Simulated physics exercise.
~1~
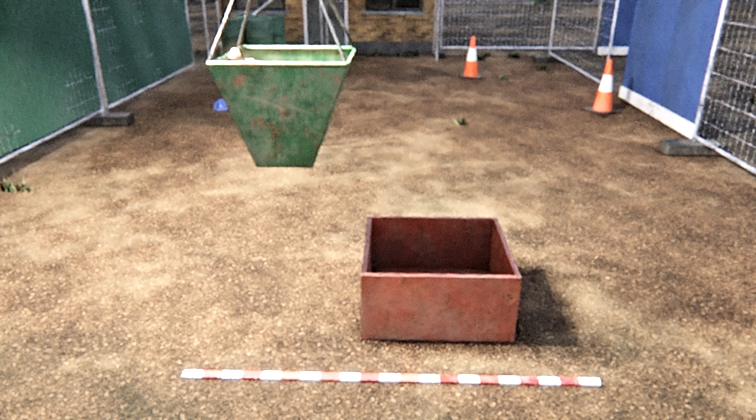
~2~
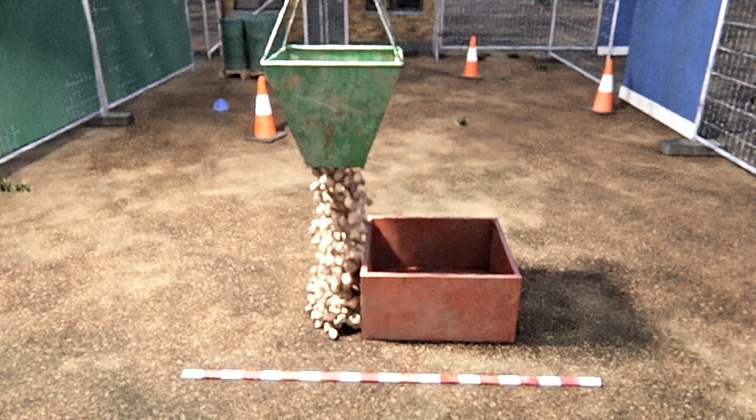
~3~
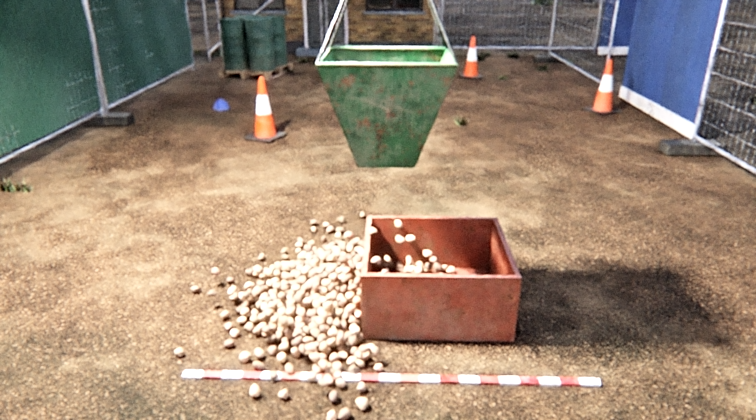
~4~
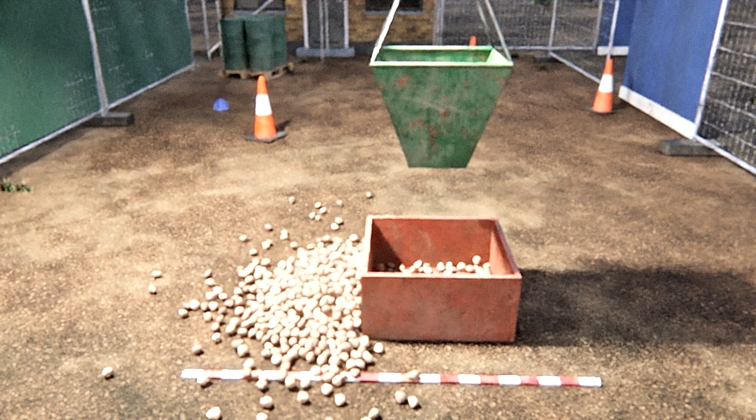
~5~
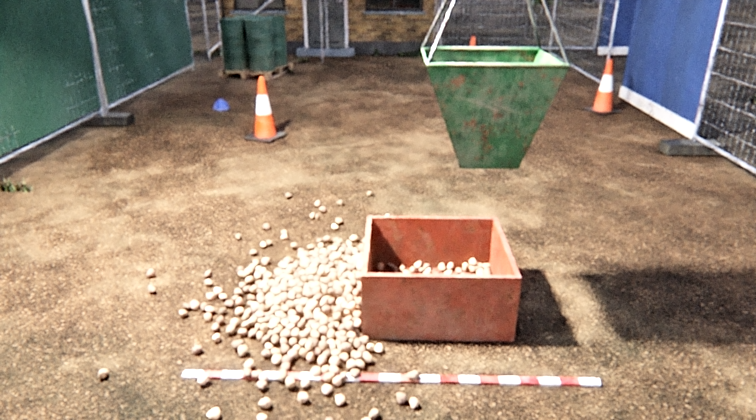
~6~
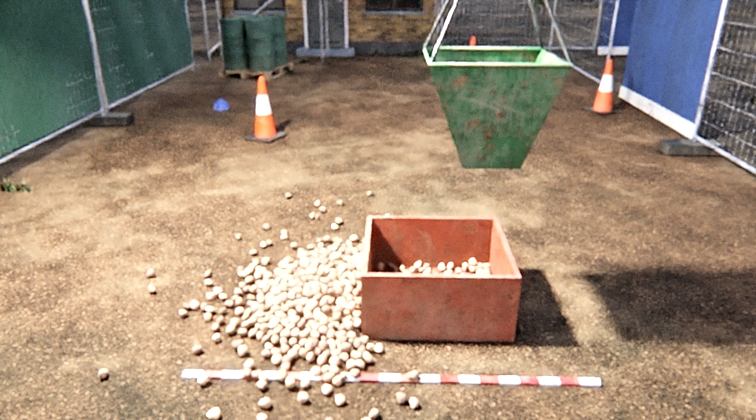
A tapered green skip hangs at the upper left of a fenced dirt yard, seen from the front by a still camera, with orange cones and dark green drums behind. Below stands an open rusty-red bin, with a red and white banded pole lying before it. The skip glides right and pours pale rounded stones from its bottom just left of the bin. Most pile up against the bin's left side and scatter, while a few land inside. The emptied skip carries on right and stops beyond the bin, leaving a broad heap on the ground and a small share in the bin.
